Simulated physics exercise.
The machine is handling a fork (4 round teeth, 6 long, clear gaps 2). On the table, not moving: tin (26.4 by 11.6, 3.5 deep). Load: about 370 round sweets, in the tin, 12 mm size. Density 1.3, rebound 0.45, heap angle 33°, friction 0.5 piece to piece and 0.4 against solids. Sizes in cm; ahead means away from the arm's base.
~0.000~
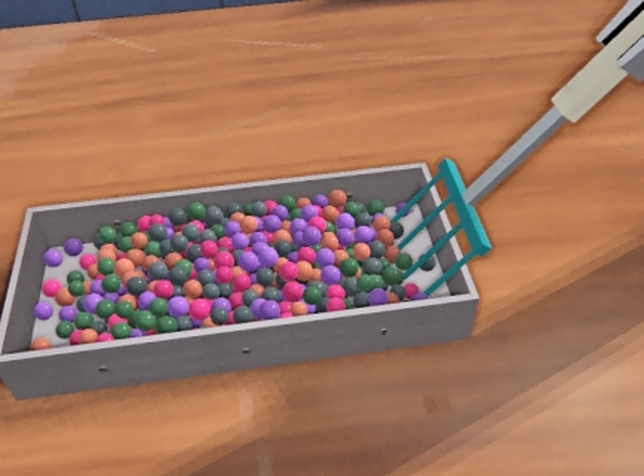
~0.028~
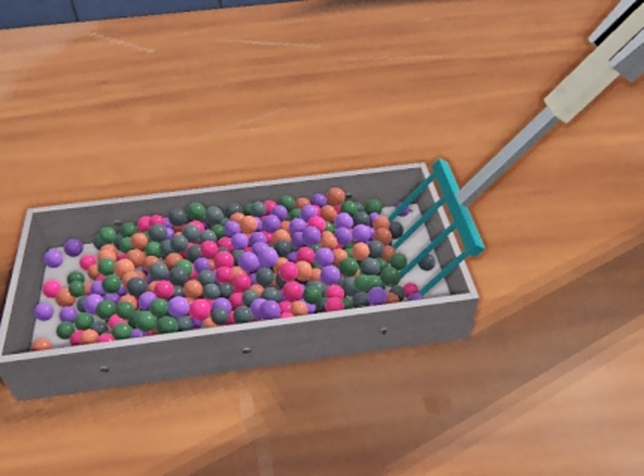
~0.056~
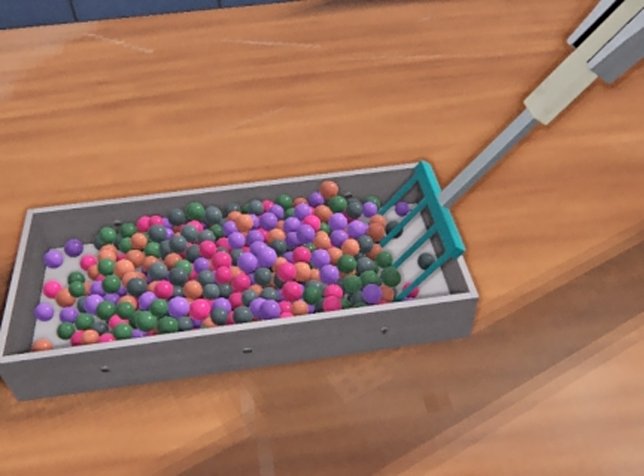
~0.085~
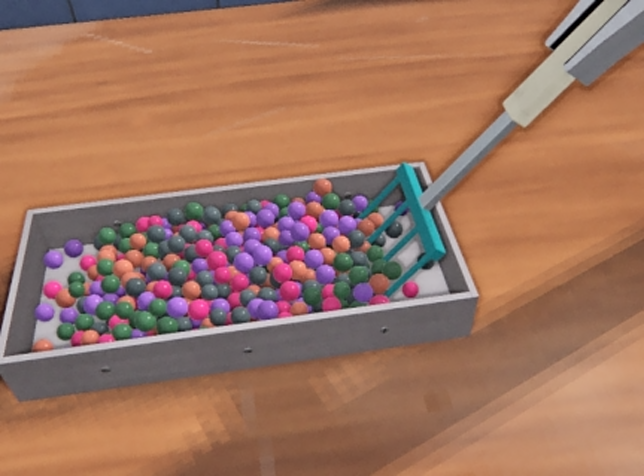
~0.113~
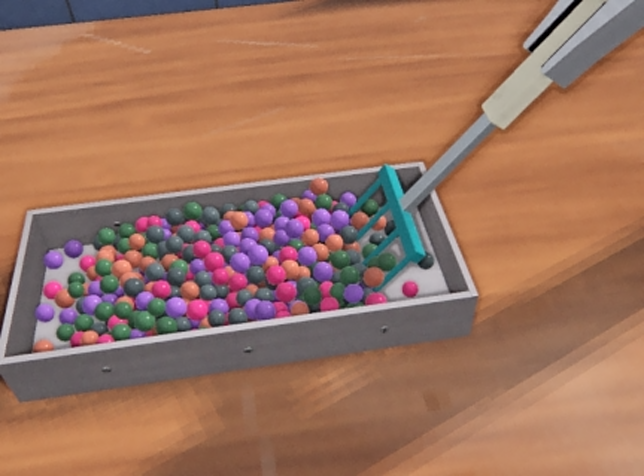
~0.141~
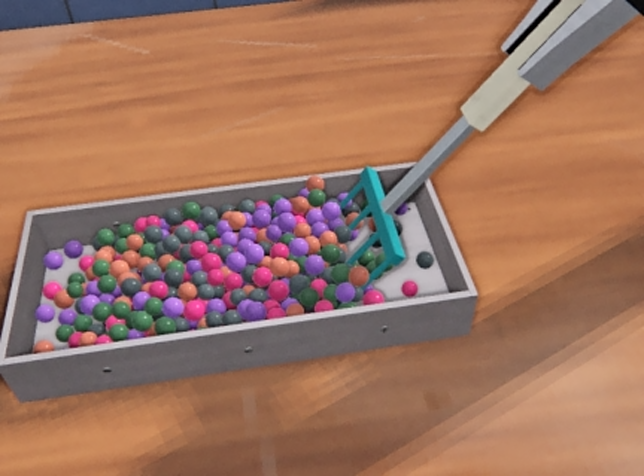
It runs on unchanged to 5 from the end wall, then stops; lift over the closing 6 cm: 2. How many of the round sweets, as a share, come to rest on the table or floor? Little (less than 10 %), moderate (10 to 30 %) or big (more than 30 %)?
Share on the table or floor: Little (less than 10 %).
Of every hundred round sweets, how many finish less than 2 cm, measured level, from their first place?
About 25 per cent.
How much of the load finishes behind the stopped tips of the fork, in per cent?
Roughly 55 per cent.
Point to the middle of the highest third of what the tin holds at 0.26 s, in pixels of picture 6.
Around (223, 255).
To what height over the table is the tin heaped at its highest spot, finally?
Roughly 6.0 cm.
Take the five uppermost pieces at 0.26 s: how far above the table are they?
Some 5 cm.
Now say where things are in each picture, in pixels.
The first picture shows fork bar at (463, 205), sloping 52°; upper third of the load around (243, 262), from x 40 to 425, top at y 200; 371 in the tin.
The second picture shows fork bar at (456, 205), sloping 52°; upper third of the load around (248, 262), from x 40 to 425, top at y 195.
The third picture shows fork bar at (438, 207), sloping 52°; upper third of the load around (250, 259), from x 40 to 425, top at y 190.
The fourth picture shows fork bar at (419, 209), sloping 52°; upper third of the load around (258, 261), from x 45 to 425, top at y 190.
The fifth picture shows fork bar at (400, 211), sloping 52°; upper third of the load around (263, 260), from x 45 to 425, top at y 185.
The sixth picture shows fork bar at (381, 213), sloping 52°; upper third of the load around (265, 263), from x 45 to 425, top at y 185; 371 in the tin.
After 0.26 s, sloping 52°, highest piece 6 above the table; 371 in the tin.
After 0.39 s, sloping 52°, highest piece 8 above the table; 369 in the tin, 2 in flight or on the tool.
After 0.65 s, sloping 52°, highest piece 5 above the table; 351 in the tin, 19 on the table or floor, 1 in flight or on the tool.
After 1.35 s, sloping 52°, highest piece 5 above the table; 351 in the tin, 20 on the table or floor.
At rest, 351 in the tin, 20 on the table or floor. That is 5 % on the table or floor.
